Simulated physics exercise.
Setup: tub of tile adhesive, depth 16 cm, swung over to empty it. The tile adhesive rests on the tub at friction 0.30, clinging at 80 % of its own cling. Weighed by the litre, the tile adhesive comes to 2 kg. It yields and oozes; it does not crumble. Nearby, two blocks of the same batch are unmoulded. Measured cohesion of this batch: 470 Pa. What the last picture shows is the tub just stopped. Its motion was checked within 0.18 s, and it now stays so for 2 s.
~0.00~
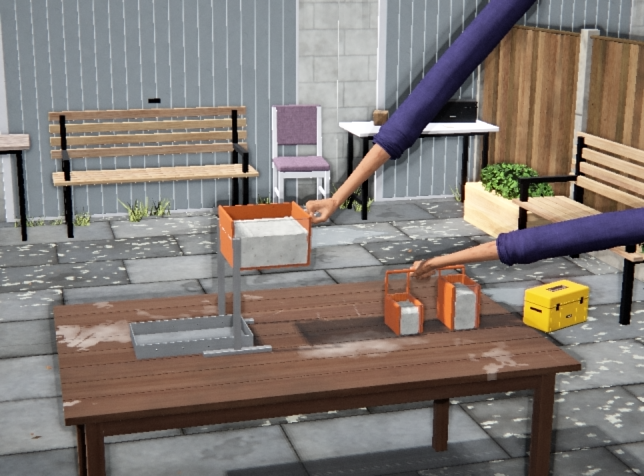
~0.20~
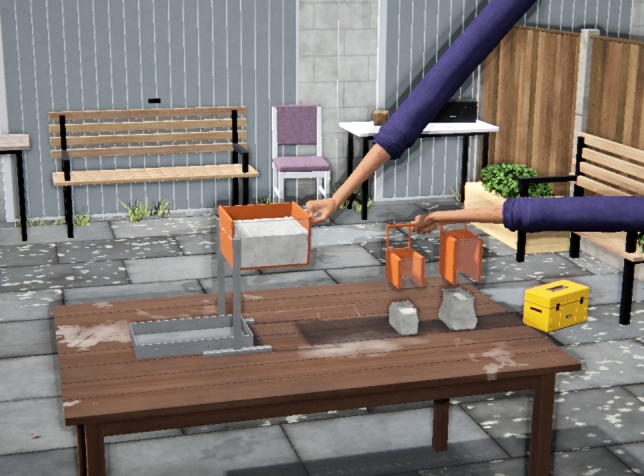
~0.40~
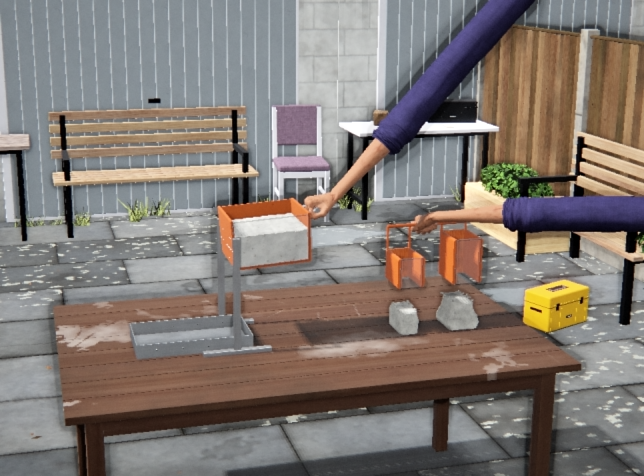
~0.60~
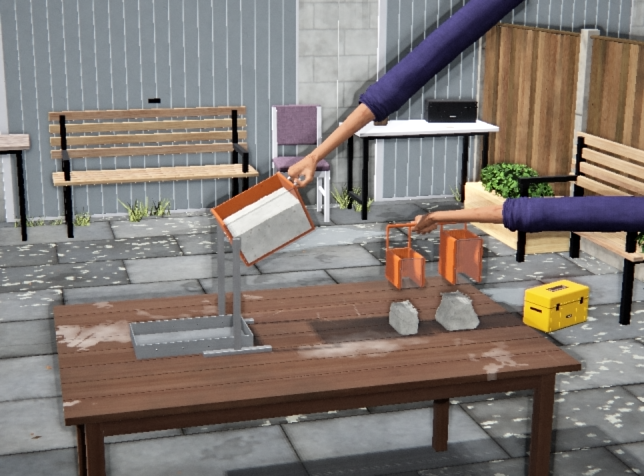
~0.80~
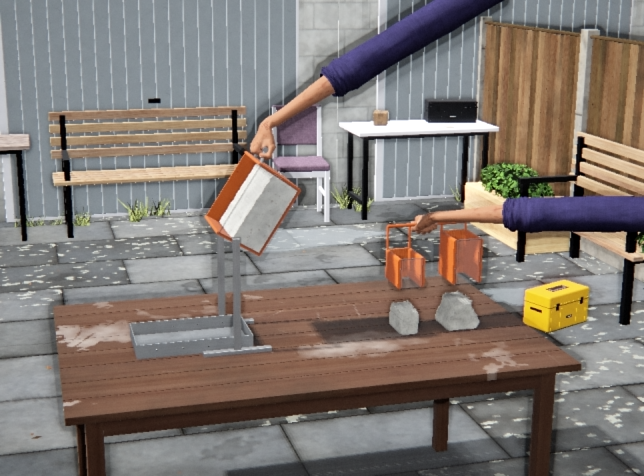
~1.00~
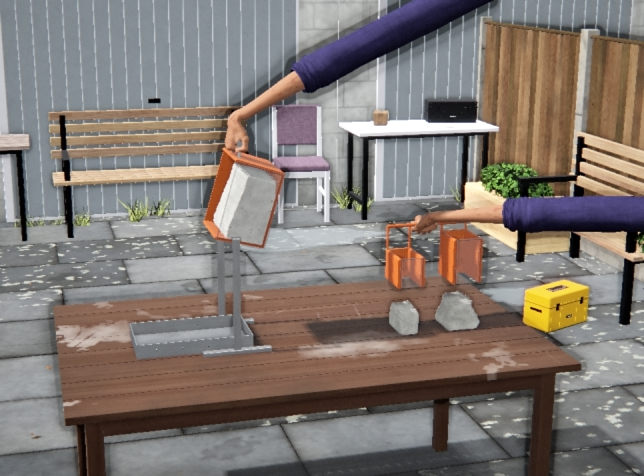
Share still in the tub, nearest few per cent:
79 %.
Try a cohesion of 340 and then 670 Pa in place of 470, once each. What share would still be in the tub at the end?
The two runs give near 65 % and near 100 % respectively.
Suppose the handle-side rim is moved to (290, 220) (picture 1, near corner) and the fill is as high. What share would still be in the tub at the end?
Some 100 percent would still be in the tub at the end.
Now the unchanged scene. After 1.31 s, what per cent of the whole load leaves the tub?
Share of load from then on: Approx. 14 %.
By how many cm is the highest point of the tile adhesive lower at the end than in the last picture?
The top ends up some 8 cm below its level in the last picture.
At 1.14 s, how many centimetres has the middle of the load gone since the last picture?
Roughly 3 centimetres.
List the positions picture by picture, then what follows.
The first picture shows handle-side rim at (309, 218), tilt 0 degrees; top of the tile adhesive at (307, 232); blocks stand 9.0 cm, 14 cm (left to right).
The second picture shows handle-side rim at (309, 218), tilt 0 degrees; top of the tile adhesive at (307, 232); blocks stand 8.9 cm, 12 cm (left to right).
The third picture shows handle-side rim at (308, 214), tilt 3 degrees; top of the tile adhesive at (304, 229); blocks stand 8.9 cm, 11 cm (left to right).
The fourth picture shows handle-side rim at (293, 187), tilt 27 degrees; top of the tile adhesive at (297, 203); blocks stand 8.9 cm, 11 cm (left to right).
The fifth picture shows handle-side rim at (259, 166), tilt 57 degrees; top of the tile adhesive at (274, 176); blocks stand 8.9 cm, 11 cm (left to right).
The sixth picture shows handle-side rim at (237, 163), tilt 74 degrees; top of the tile adhesive at (247, 176); blocks stand 8.9 cm, 11 cm (left to right).
After 1.14 s, the tub is at 74 degrees and holds 100 %.
After 1.31 s, the tub is at 74 degrees and holds 92 %.
After 1.48 s, the tub is at 74 degrees and holds 86 %.
After 1.65 s, the tub is at 74 degrees and holds 83 %.
After 3.00 s, at the end, the tub is at 74 degrees and holds 79 %.
